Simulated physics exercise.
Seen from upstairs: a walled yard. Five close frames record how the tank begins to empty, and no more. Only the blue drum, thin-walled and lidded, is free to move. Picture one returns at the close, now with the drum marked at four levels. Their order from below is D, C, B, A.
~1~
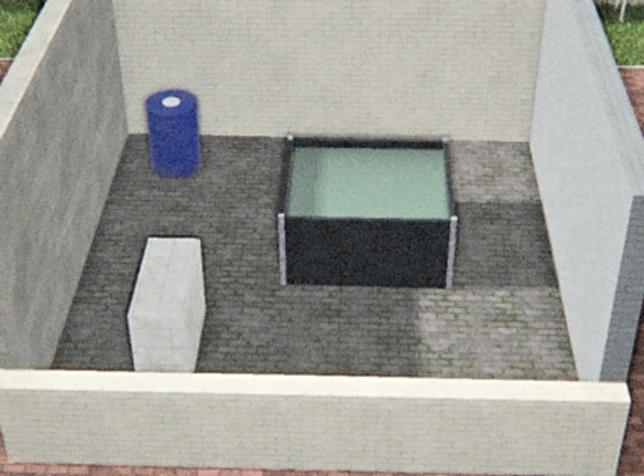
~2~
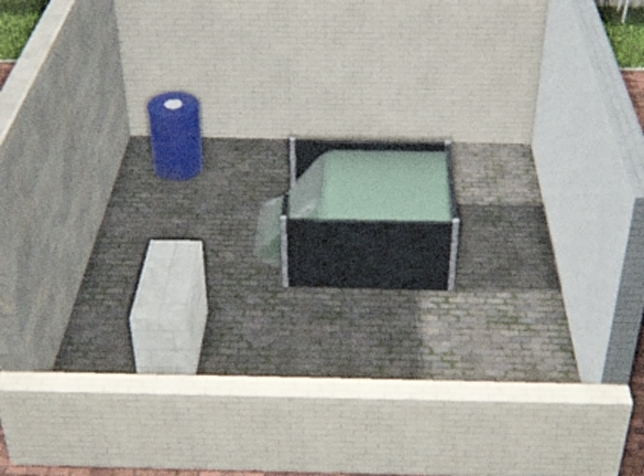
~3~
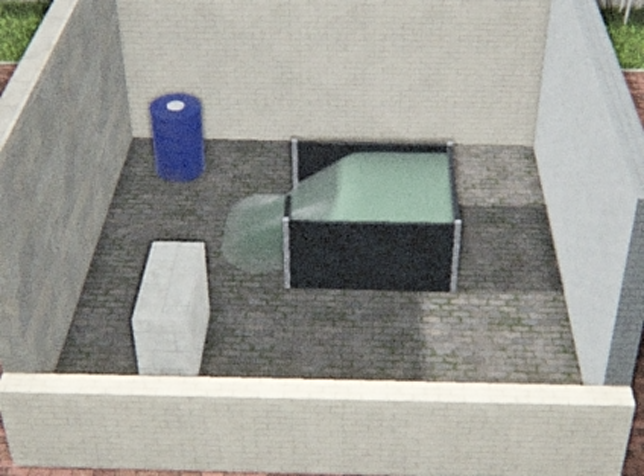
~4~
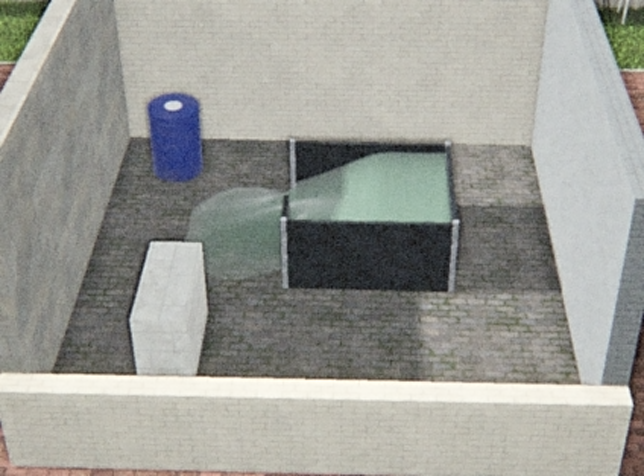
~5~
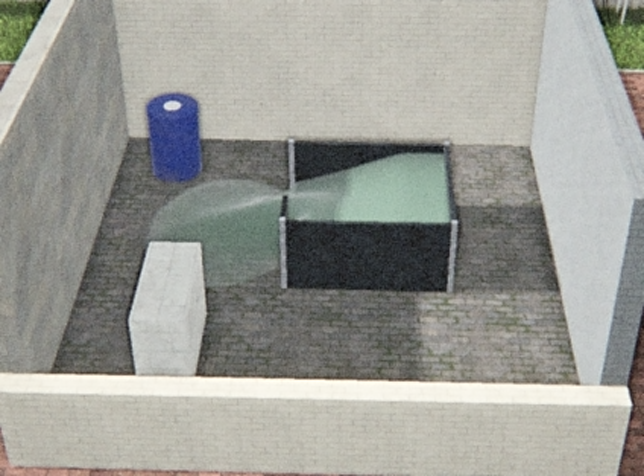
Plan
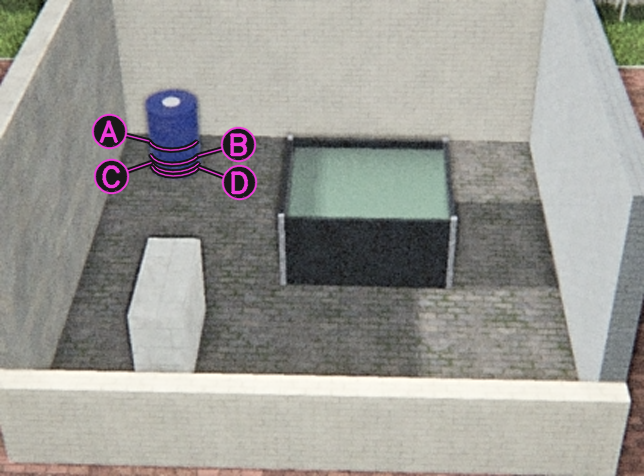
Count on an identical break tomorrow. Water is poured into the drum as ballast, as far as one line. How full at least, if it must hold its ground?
A is the one.
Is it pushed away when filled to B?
Yes, that goes wrong.
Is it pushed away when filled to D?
Yes.
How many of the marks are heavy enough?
One of the four.
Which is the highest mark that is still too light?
That is mark B.
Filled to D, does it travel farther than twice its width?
Yes.
On the marked copy, A at (170, 150); B at (172, 164); C at (172, 171); D at (173, 175); from the bottom up D, C, B, A.
With A, it does not move.
With B, it is pushed about twice its own width away.
With C, it is pushed about 4 times its own width away.
With D, it is pushed about 7 times its own width away.
